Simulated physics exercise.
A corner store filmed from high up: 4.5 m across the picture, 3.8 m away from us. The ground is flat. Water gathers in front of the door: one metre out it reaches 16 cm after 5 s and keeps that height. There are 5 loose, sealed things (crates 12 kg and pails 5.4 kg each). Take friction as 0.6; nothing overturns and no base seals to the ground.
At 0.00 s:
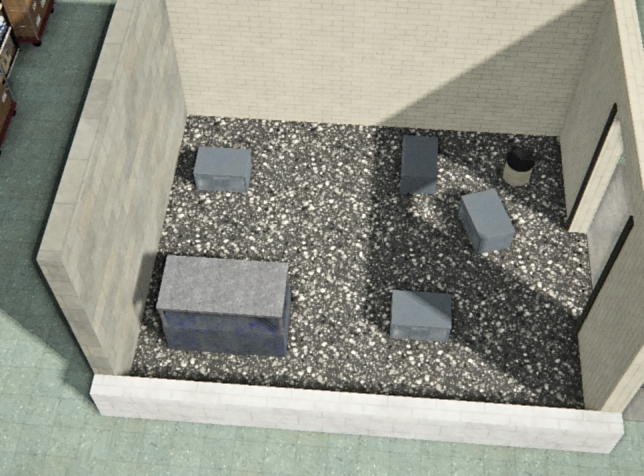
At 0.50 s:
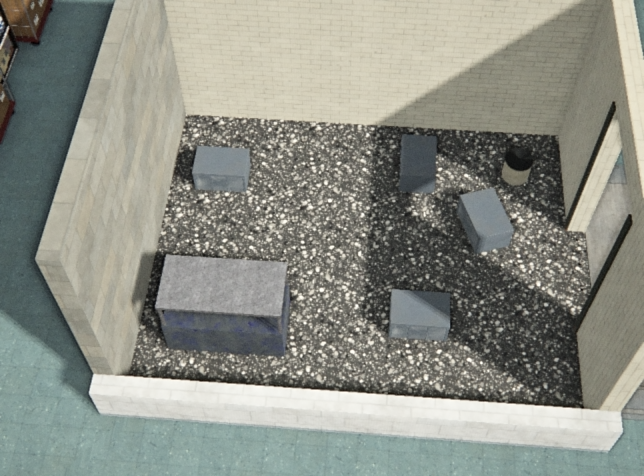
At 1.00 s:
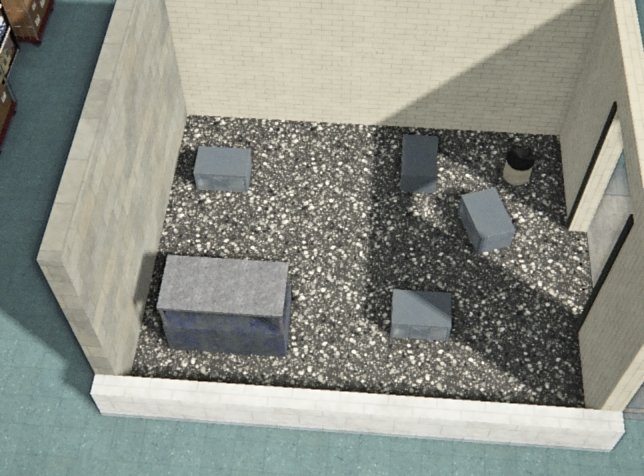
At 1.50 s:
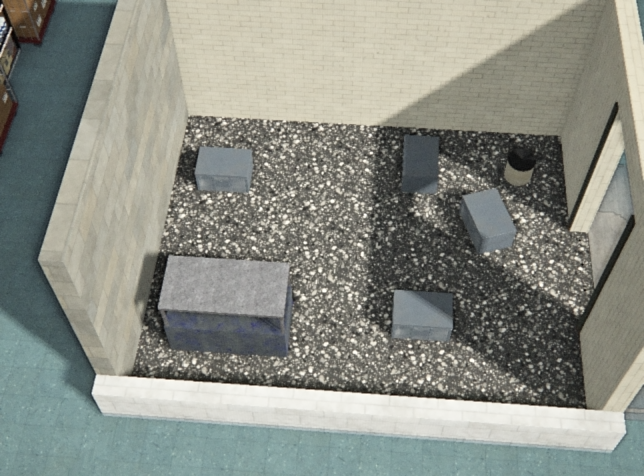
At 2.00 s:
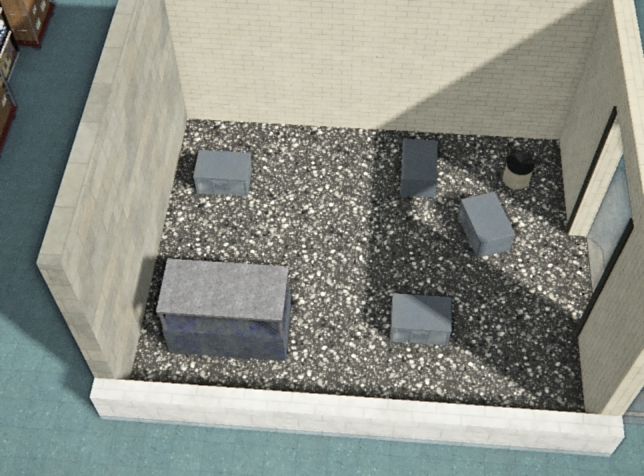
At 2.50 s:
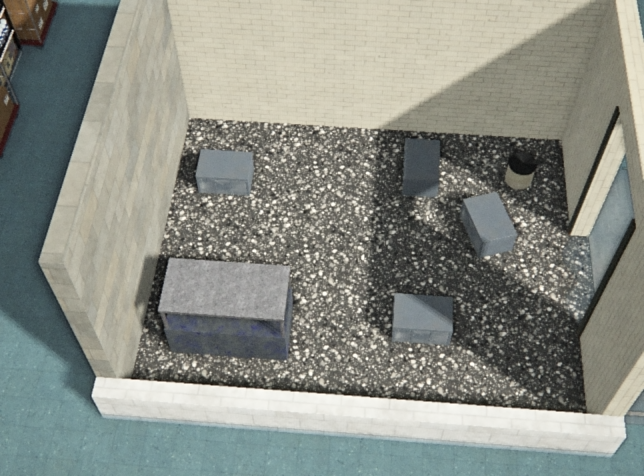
A roofless corner store with pale walls and a speckled black-and-white floor is seen from high above. A grey-topped, blue-sided block stands at lower left, with four smaller blue-grey boxes spread about and a dark-topped pail near the right doorway. The green ground outside turns bluer as water covers it, then a blue-grey sheet creeps into the doorway, while the objects stay put and the view trembles slightly.
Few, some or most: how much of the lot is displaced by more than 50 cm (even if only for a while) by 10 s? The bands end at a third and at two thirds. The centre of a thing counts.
It is between one and two thirds.
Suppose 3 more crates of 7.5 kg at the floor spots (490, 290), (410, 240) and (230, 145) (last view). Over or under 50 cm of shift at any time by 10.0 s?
In turn: Past it, over, under.
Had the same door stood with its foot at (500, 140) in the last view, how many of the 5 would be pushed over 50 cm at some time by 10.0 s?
Then 3.
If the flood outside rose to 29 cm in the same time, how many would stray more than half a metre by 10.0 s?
Then 3.
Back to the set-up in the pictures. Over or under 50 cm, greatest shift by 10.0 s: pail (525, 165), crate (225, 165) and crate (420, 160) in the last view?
In that order: Less, under, short of it.
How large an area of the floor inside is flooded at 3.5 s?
About 1.0 m2.
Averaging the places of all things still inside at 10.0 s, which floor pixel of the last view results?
Near (370, 222).
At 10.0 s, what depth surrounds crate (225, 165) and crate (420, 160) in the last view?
About 4 and 4 cm.
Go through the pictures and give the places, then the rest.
A crate at (422, 309), on the bottom; a crate at (420, 156) rests on the ground; 0.0 m2 under water; 0 of 5 have shifted, in the first picture.
A crate at (420, 308), on the bottom; a crate at (419, 155) rests on the ground; water covers 0.0 m2; 0 of 5 have shifted, in the second picture.
A crate at (422, 308) rests on the ground; a crate at (420, 155) rests on the ground; water covers 0.0 m2; 0 of 5 have shifted, in the third picture.
A crate at (423, 308) rests on the ground; a crate at (421, 156), on the bottom; 0.0 m2 under water; 0 of 5 have shifted, in the fourth picture.
A crate at (422, 312) rests on the ground; a crate at (420, 159), on the bottom; 0.0 m2 under water; 0 of 5 have shifted, in the fifth picture.
A crate at (423, 312), on the bottom; a crate at (422, 159) rests on the ground; water covers 0.0 m2; 0 of 5 have shifted, in the sixth picture.
After 3.5 s 0 of 5 are over 50 cm from their spots; 0 afloat.
After 4.5 s 0 of 5 are over 50 cm from their spots; 0 afloat.
After 7.0 s 1 of 5 are over 50 cm from their spots; 0 afloat.
After 10.0 s 2 of 5 are over 50 cm from their spots, and 2 have been at some point; 1 afloat.
